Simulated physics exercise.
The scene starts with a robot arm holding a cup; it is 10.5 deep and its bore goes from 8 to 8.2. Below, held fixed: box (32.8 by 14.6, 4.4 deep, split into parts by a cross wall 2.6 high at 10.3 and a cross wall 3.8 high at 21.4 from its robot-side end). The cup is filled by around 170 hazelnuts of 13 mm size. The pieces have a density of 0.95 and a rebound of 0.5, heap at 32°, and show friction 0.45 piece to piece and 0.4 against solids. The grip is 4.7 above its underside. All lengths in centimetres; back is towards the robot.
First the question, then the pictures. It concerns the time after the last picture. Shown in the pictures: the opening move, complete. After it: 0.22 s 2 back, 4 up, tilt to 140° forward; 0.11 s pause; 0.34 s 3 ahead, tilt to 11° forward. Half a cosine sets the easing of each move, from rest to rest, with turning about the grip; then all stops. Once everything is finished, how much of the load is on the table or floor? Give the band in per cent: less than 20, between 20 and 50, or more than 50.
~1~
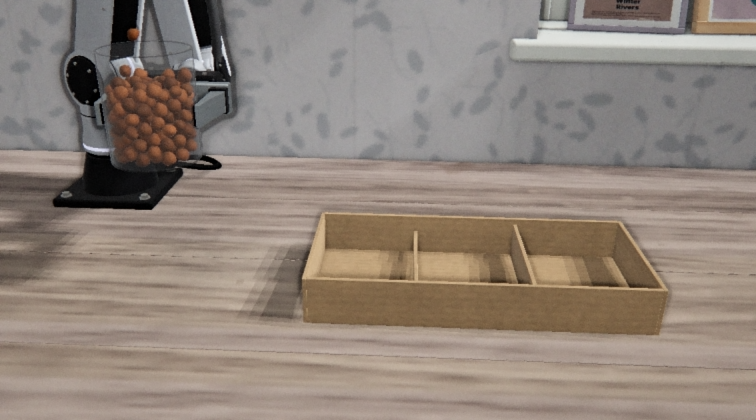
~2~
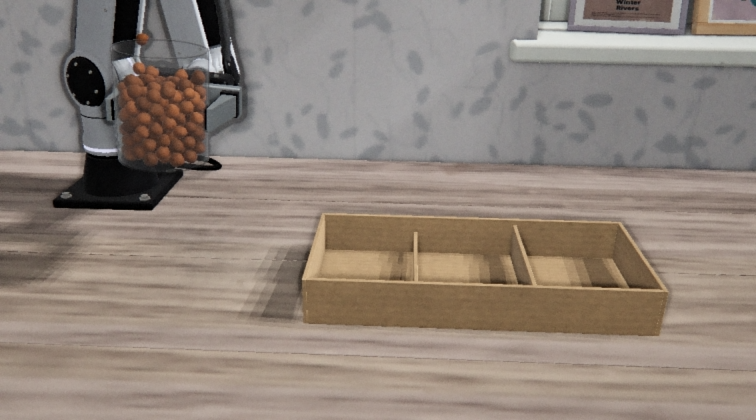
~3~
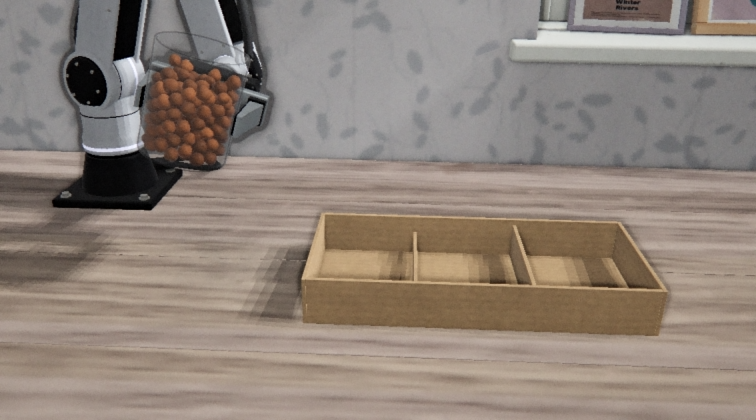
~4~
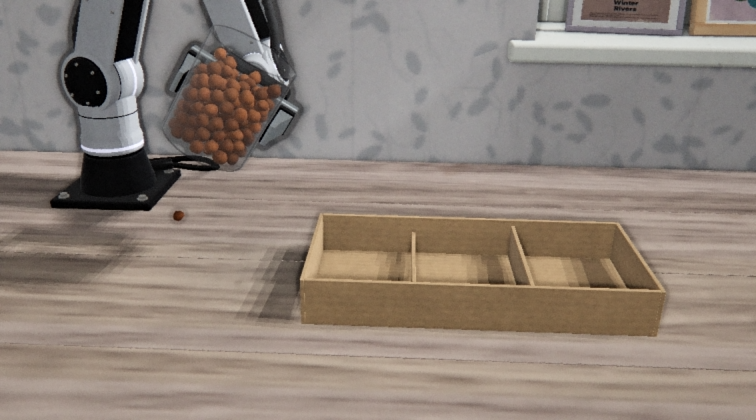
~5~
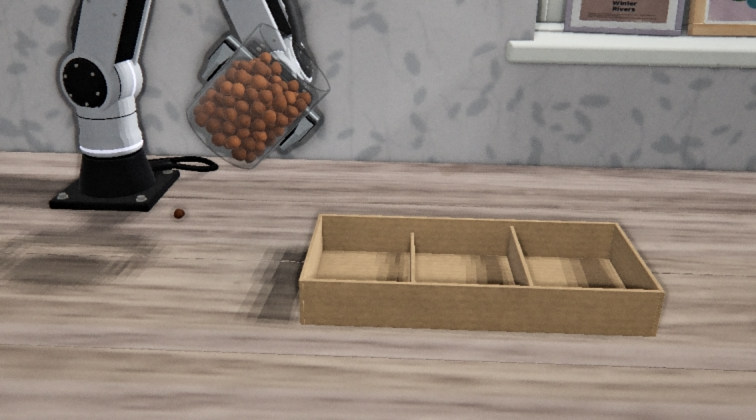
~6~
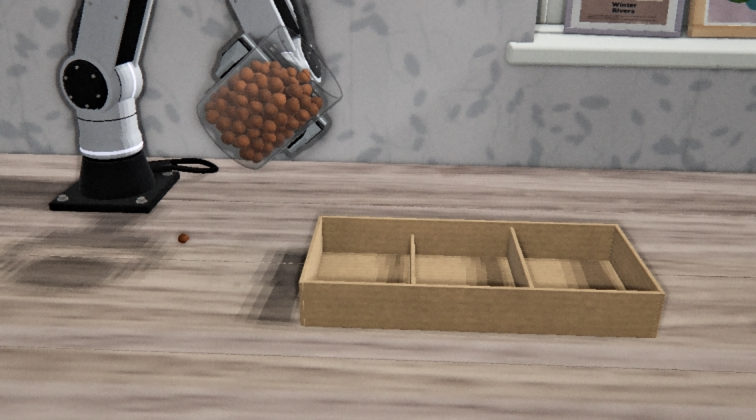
Between 20 and 50 per cent.
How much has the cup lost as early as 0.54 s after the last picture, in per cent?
About 90 per cent by then.
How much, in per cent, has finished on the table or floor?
~ 35 %, about.
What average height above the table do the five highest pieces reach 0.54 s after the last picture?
Close to 24 cm above the tabletop.
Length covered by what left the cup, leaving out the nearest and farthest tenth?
Roughly 30 cm.
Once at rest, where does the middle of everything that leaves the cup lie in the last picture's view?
Around (364, 278) in the last view.
Then, 0.27 s after the last picture, tilted 140° forward, highest piece 26 above the table; 143 in the cup, 2 in the robot-side part, 2 on the table or floor, 27 in flight or on a rim.
Then, 0.54 s after the last picture, tilted 54° forward, highest piece 25 above the table; 77 in the robot-side part, 52 on the table or floor, 15 in the cup, 9 in the middle part, 21 in flight or on a rim.
Then, 0.87 s after the last picture, tilted 11° forward, highest piece 22 above the table; 77 in the robot-side part, 57 on the table or floor, 22 in the middle part, 12 in the cup, 5 in the far-side part, 1 in flight or on a rim.
Then, 1.92 s after the last picture, tilted 11° forward, highest piece 20 above the table; 76 in the robot-side part, 60 on the table or floor, 22 in the middle part, 12 in the cup, 4 in the far-side part.
Final count, 76 in the robot-side part, 60 on the table or floor, 22 in the middle part, 12 in the cup, 4 in the far-side part. That is 34 % on the table or floor.
